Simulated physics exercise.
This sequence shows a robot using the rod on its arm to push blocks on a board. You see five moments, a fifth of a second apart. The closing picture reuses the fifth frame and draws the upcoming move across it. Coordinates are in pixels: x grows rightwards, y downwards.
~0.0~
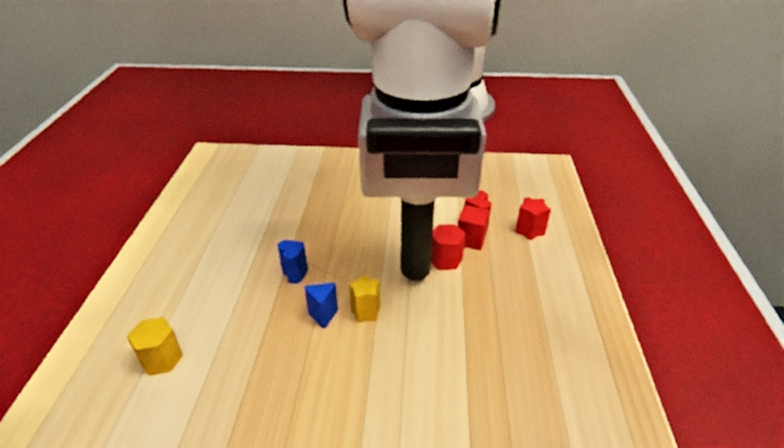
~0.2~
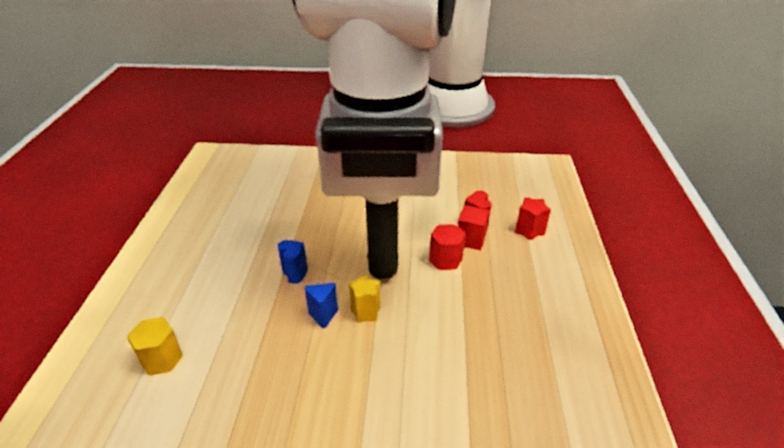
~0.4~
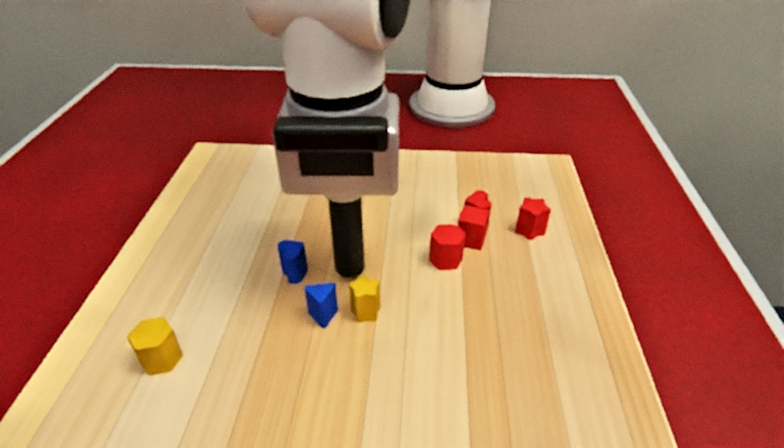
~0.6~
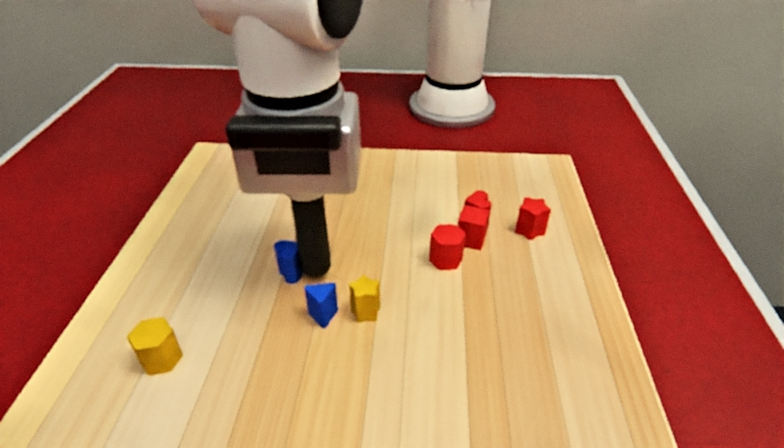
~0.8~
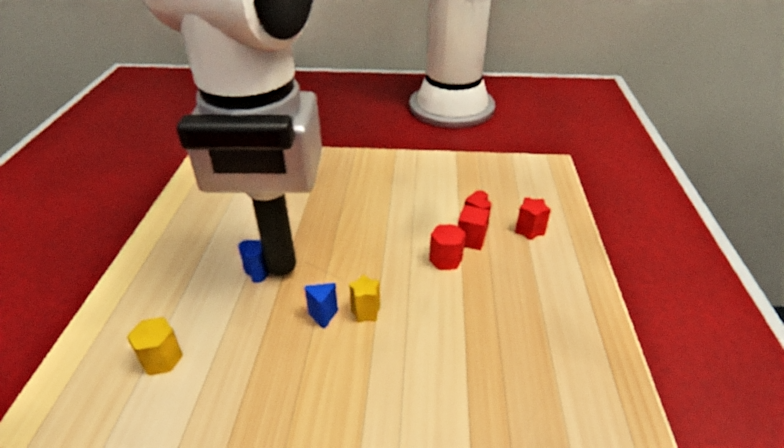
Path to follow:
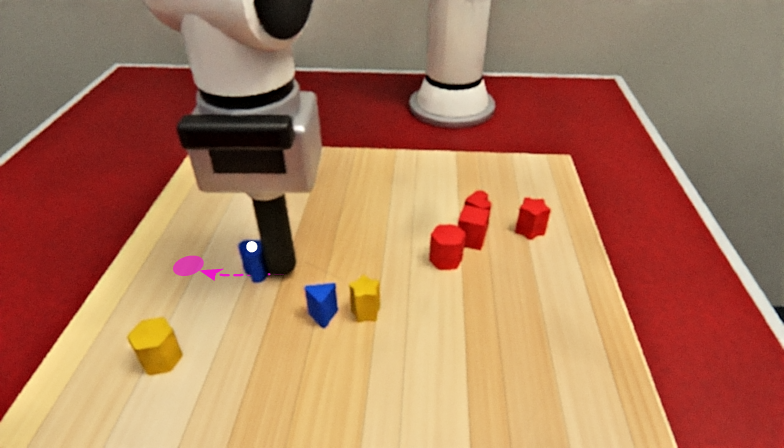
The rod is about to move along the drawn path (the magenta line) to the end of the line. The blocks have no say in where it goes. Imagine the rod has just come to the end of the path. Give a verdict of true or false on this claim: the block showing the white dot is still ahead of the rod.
The claim holds.
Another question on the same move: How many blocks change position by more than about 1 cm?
Only one of them.
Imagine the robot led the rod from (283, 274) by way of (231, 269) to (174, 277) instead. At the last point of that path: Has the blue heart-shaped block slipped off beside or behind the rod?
No, it doesn't check out.
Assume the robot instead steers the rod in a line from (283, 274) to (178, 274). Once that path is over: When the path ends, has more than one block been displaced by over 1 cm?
I believe not.
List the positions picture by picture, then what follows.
In the first picture, rod's lower end (415, 270); blue heart-shaped block (291, 248); blue triangle (320, 290).
In the second picture, rod (383, 269); blocks still.
In the third picture, rod (350, 268); blocks still.
In the fourth picture, rod (316, 267); blue heart-shaped block (287, 248).
In the fifth picture, rod (282, 266); blue heart-shaped block (252, 247); blue triangle (320, 290).
Drawn move, from (283, 274) by way of (249, 275) and (216, 274) to (188, 266); the dot is on the blue heart-shaped block.
What follows on the original path. One third of the way, rod (247, 267); blue heart-shaped block (217, 246).
Two thirds of the way, rod (212, 267); blue heart-shaped block (182, 245).
At the end, rod (186, 258); blue heart-shaped block (153, 240), turned 10° anticlockwise; blue triangle still.
